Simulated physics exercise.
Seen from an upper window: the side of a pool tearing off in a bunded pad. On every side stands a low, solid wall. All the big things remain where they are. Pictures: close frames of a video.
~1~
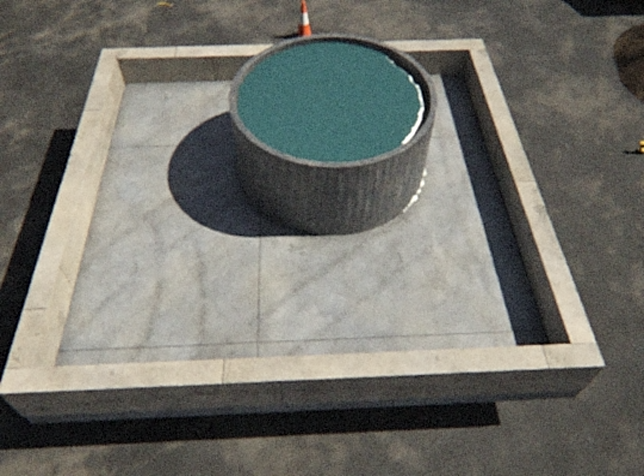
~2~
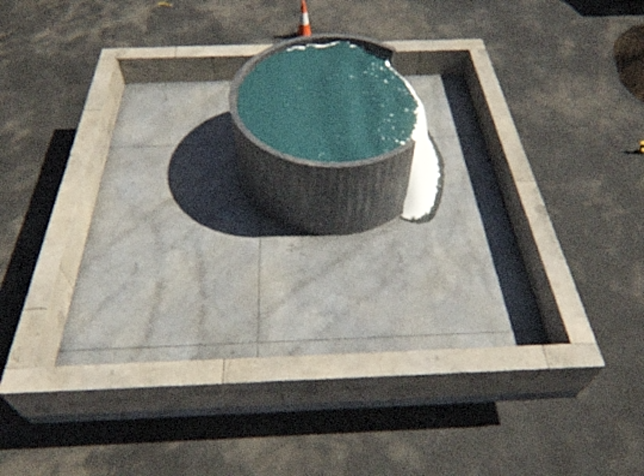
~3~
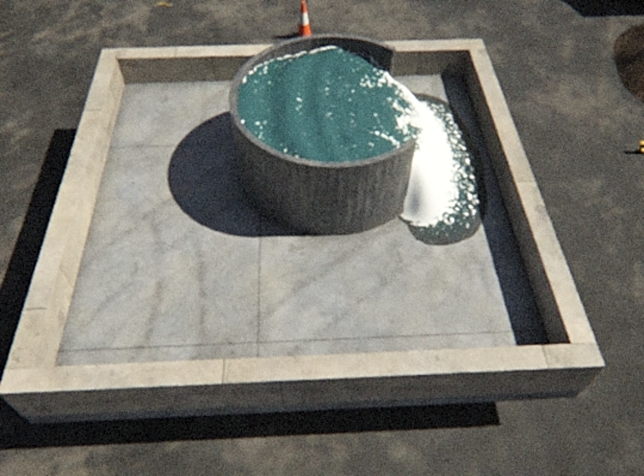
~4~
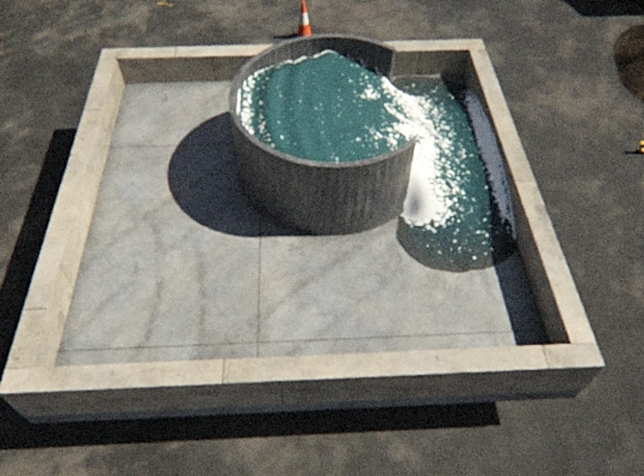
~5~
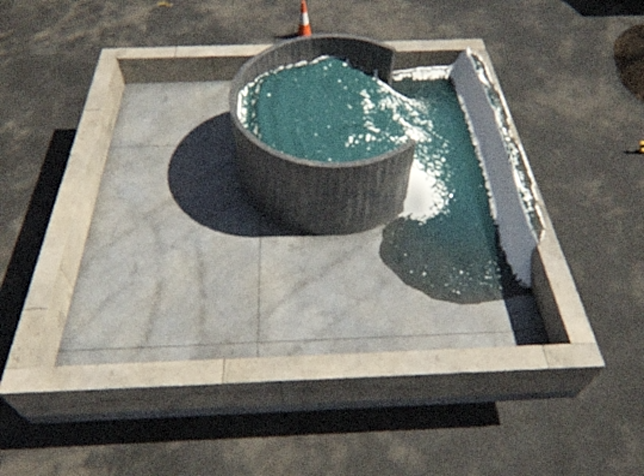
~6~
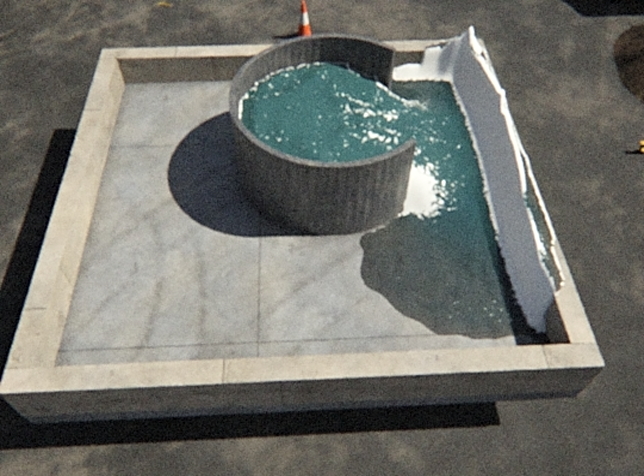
On a square concrete pad ringed by a low wall, a round pool of green water stands with an orange cone behind it. The pool's right side opens and white, foaming water gushes out, spreading across the pad's right side. It surges up against the right wall and fans toward the near corner.
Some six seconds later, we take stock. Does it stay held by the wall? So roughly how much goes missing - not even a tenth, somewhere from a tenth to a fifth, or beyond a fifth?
The water lost is a middling share, a tenth up to a fifth.
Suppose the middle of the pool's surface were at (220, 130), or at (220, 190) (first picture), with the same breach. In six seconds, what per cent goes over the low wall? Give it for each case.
Roughly 6 per cent, then 8 per cent.
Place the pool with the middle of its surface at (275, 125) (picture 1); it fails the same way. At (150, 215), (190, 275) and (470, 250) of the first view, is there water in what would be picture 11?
In sequence: Spared, spared, soaked.
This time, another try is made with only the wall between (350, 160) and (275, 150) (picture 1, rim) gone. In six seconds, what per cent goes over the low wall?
About 4 %.
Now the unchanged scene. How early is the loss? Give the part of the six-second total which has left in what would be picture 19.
About 95 %.
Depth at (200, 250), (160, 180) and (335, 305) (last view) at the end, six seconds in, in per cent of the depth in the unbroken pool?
12, 16 and 8 per cent, roughly.
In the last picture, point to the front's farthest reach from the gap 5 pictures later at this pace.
My pick would be pixel (290, 375).
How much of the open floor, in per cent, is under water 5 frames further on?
About 35 per cent.
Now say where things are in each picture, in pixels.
In the first frame, still water in the round pool at (333, 99).
In the second frame, water pours out at (420, 142) and has run to a hidden place.
In the third frame, water pours out at (420, 142) and has run to a hidden place.
In the fourth frame, the front is at (442, 82), out from the gap at (420, 147).
In the fifth frame, the front is at (527, 288), out from the gap at (419, 147).
In the sixth frame, the front is at (541, 332), out from the gap at (419, 147).
A moment on, water covers 30 % of the floor; the low wall has let 2 % over.
Next, water covers 35 % of the floor; the low wall has let 8 % over.
Then, water covers 70 % of the floor; the low wall has let 14 % over.
Later, water covers 80 % of the floor; the low wall has let 15 % over.
In the end, water covers 80 % of the floor; the low wall has let 15 % over.
